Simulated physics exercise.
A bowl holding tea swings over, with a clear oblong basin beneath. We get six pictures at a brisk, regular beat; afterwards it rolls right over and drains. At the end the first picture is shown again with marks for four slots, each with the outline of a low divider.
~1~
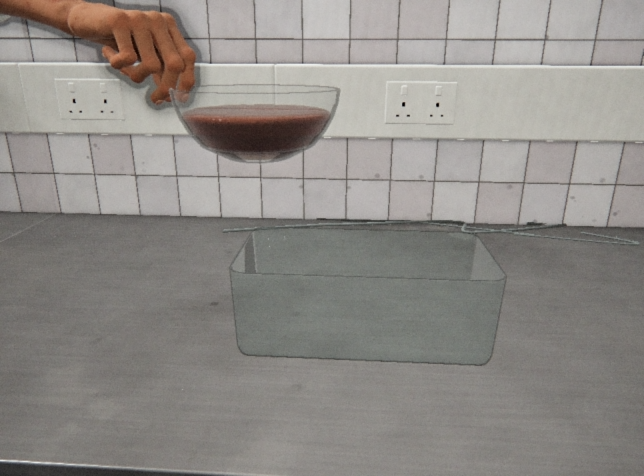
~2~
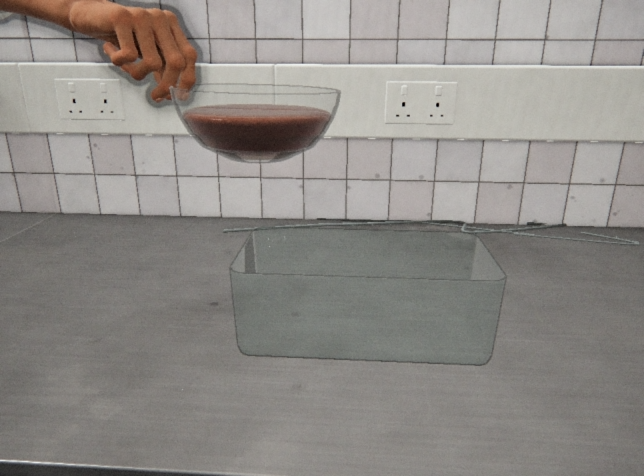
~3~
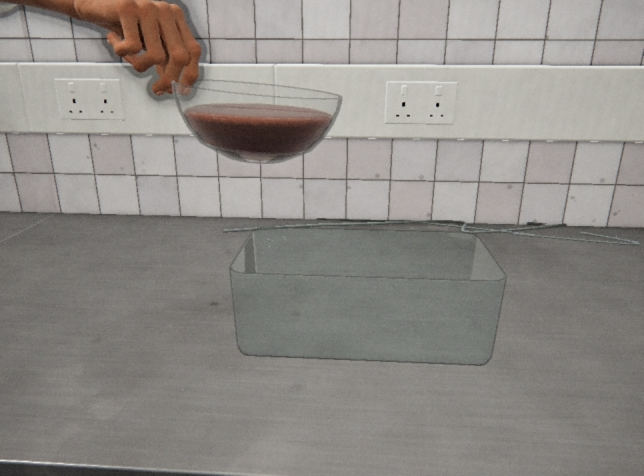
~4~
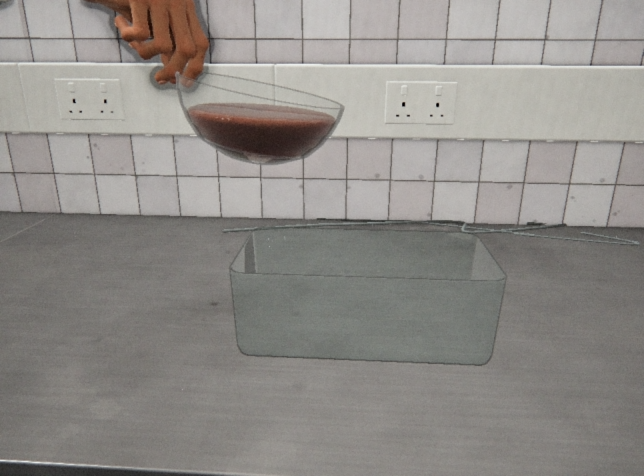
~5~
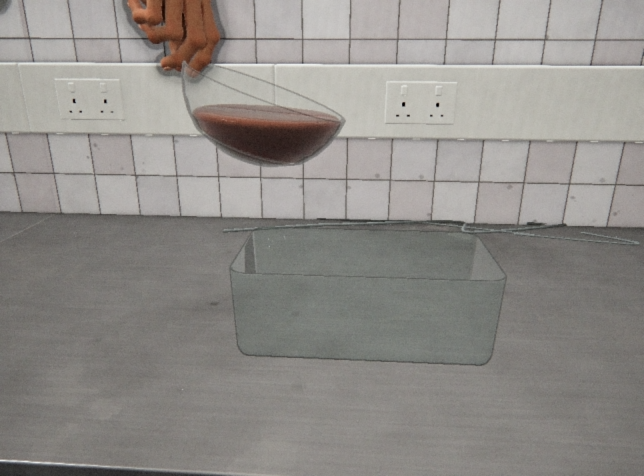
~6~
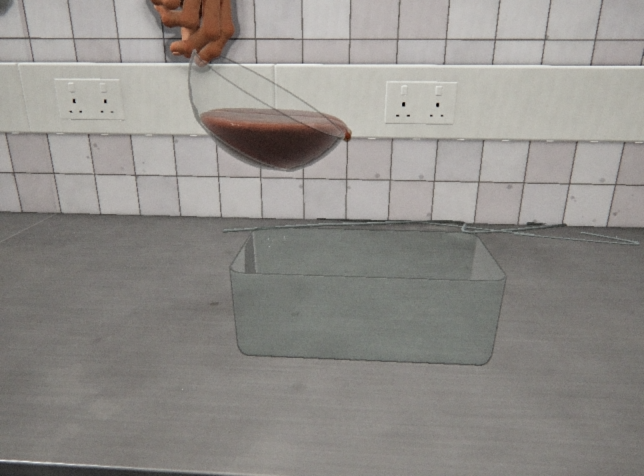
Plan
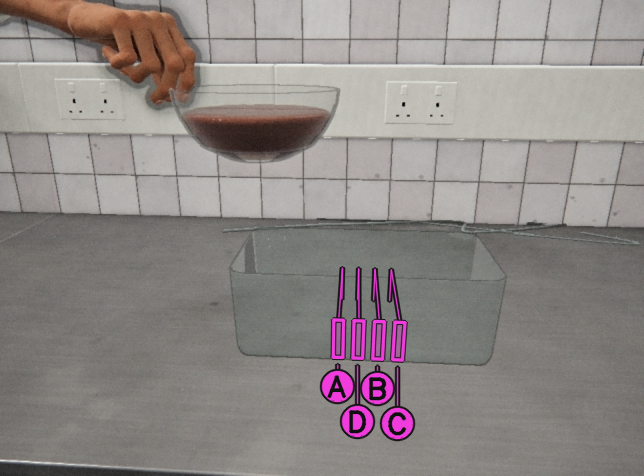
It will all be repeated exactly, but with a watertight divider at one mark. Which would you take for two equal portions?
The best position is B.
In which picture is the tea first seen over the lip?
Picture 6.
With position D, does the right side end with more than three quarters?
No, it does not.
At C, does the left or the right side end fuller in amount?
The left side.
On the marked copy, A at (337, 364); B at (377, 366); C at (397, 367); D at (357, 365).
With A, about 17 % ends left of the wall and 83 % right of it.
With B, about 50 % ends left of the wall and 49 % right of it.
With C, about 73 % ends left of the wall and 24 % right of it; 3 % is lost outside.
With D, about 30 % ends left of the wall and 69 % right of it.
